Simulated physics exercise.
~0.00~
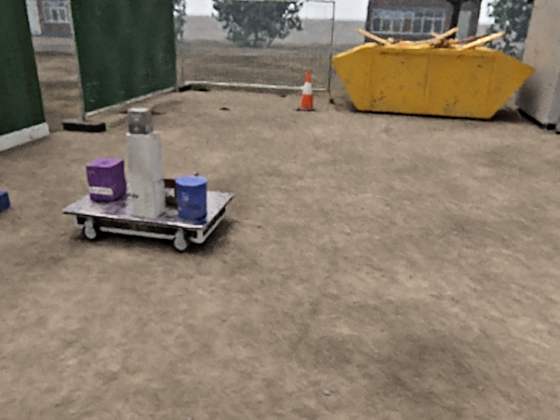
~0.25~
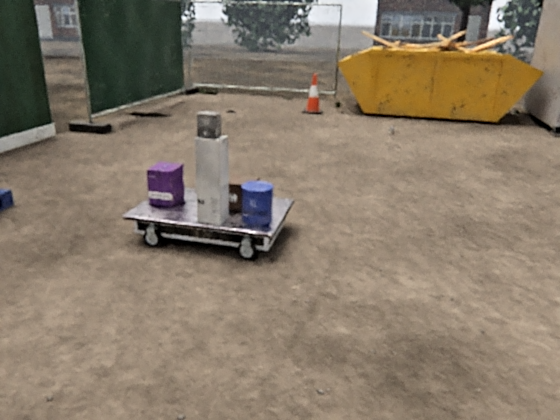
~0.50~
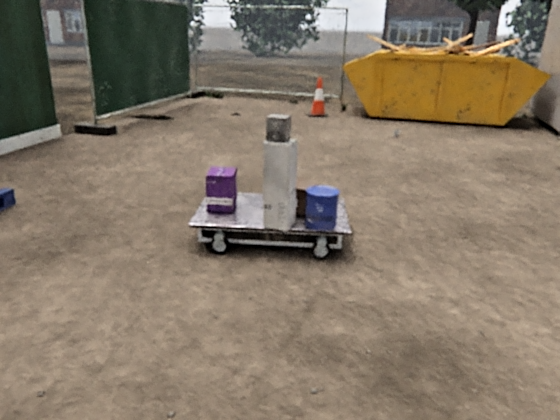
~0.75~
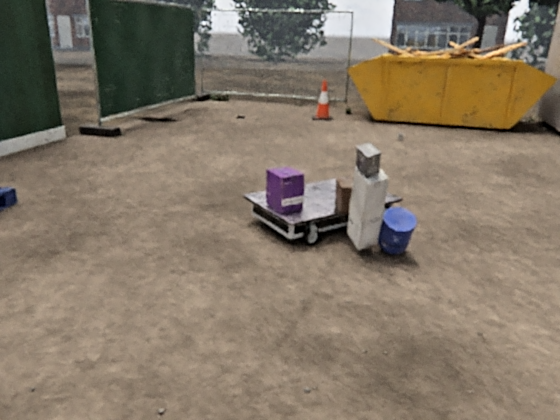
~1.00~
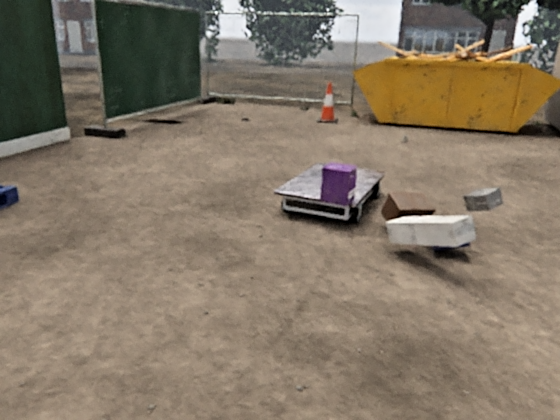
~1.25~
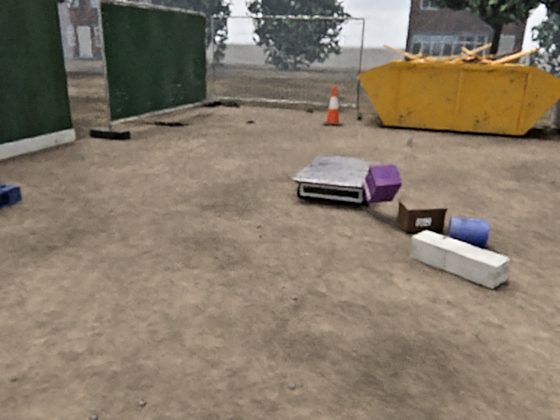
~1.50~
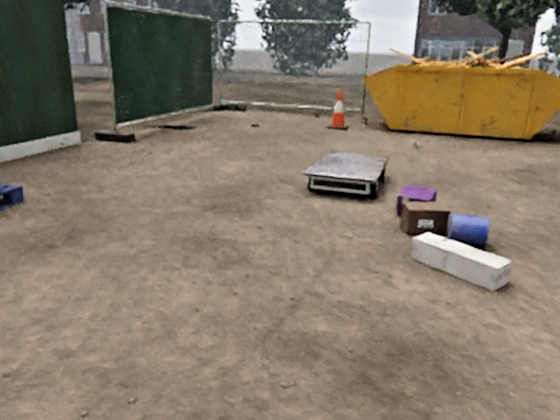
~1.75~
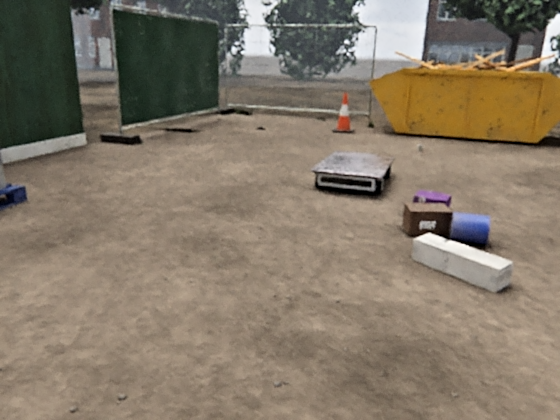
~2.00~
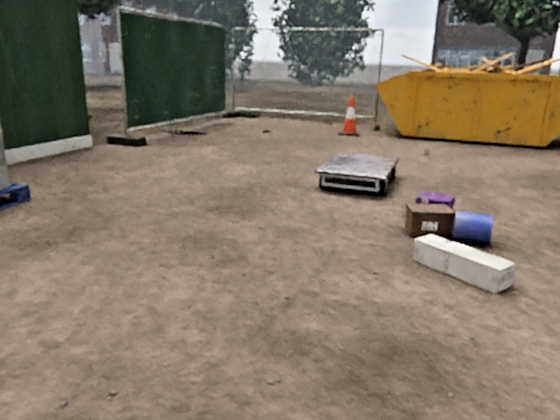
A wheeled cart rolled right across a dirt yard and turned away, spilling its whole load, with the white box, grey box, blue pail and brown box toppling off before the purple box followed, leaving the cart empty beside the scattered items.
